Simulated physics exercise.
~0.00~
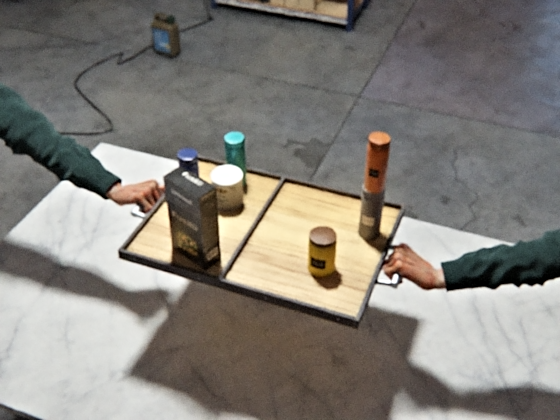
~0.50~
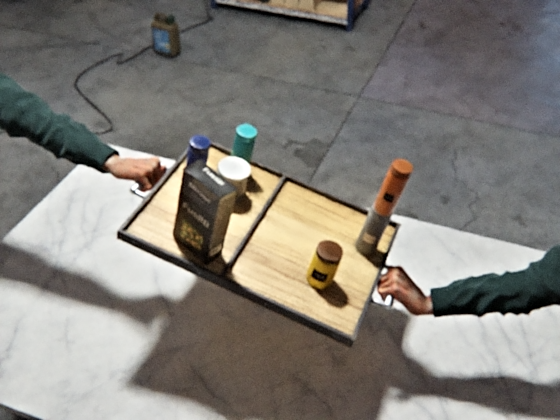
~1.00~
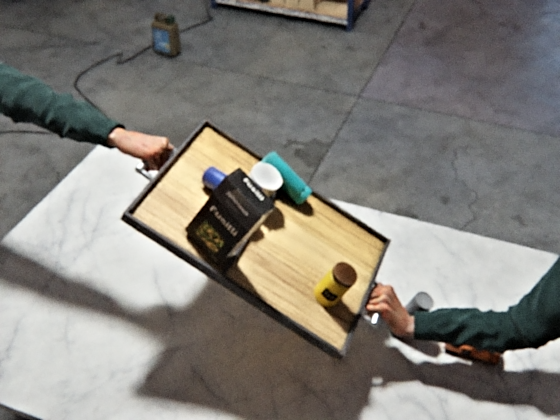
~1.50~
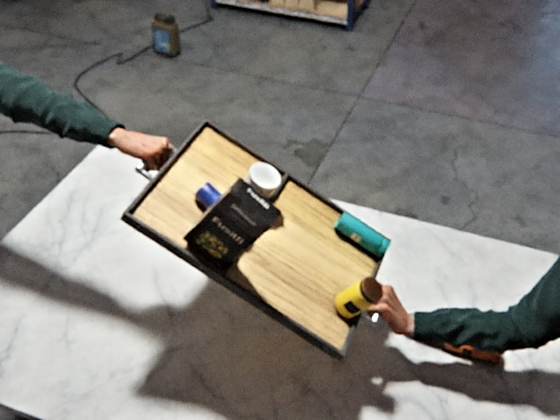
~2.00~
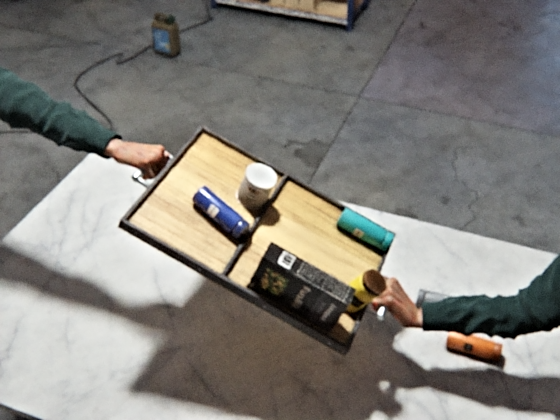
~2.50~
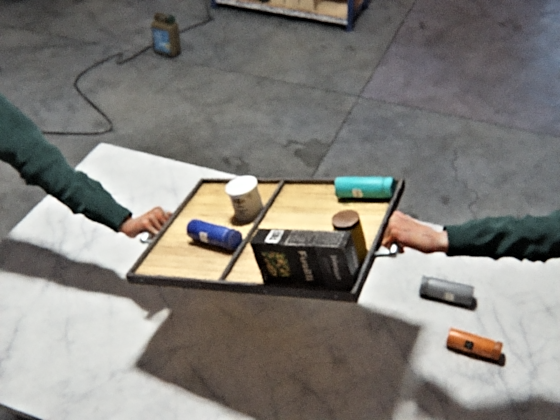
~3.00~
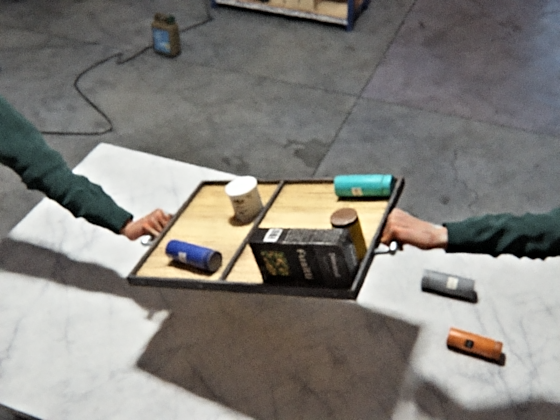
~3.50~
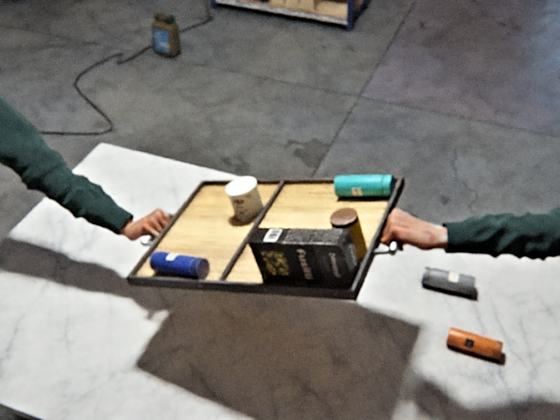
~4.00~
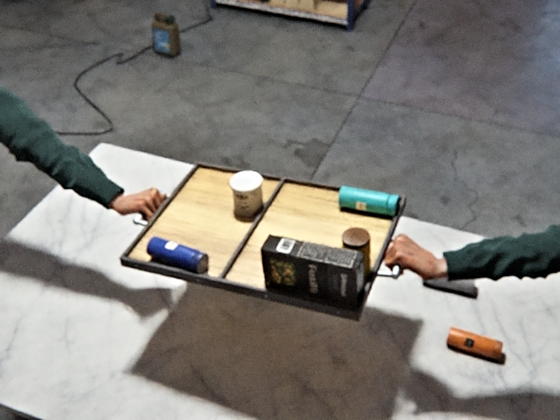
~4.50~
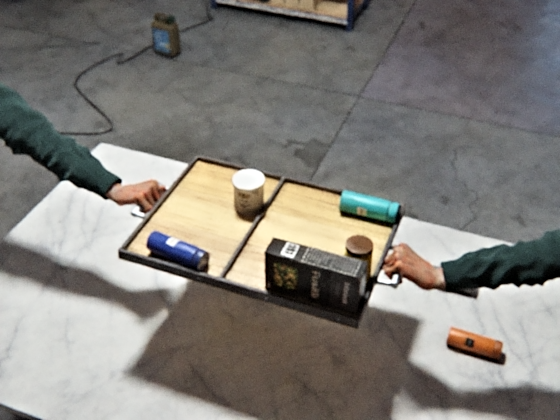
Two hands in dark green sleeves hold a wood-floored, black-rimmed tray by its end handles above a white marble table on a concrete floor, seen from above. A black packet, blue and turquoise shakers and a white tin stand left, with a yellow jar and an orange shaker above a grey one right. The tray tips steeply down to the right, sending the orange and grey shakers onto the table. The turquoise shaker and black packet topple rightward. As the tray swings back, the fallen blue shaker rolls toward the near left corner. The tray levels, with tin and jar upright.
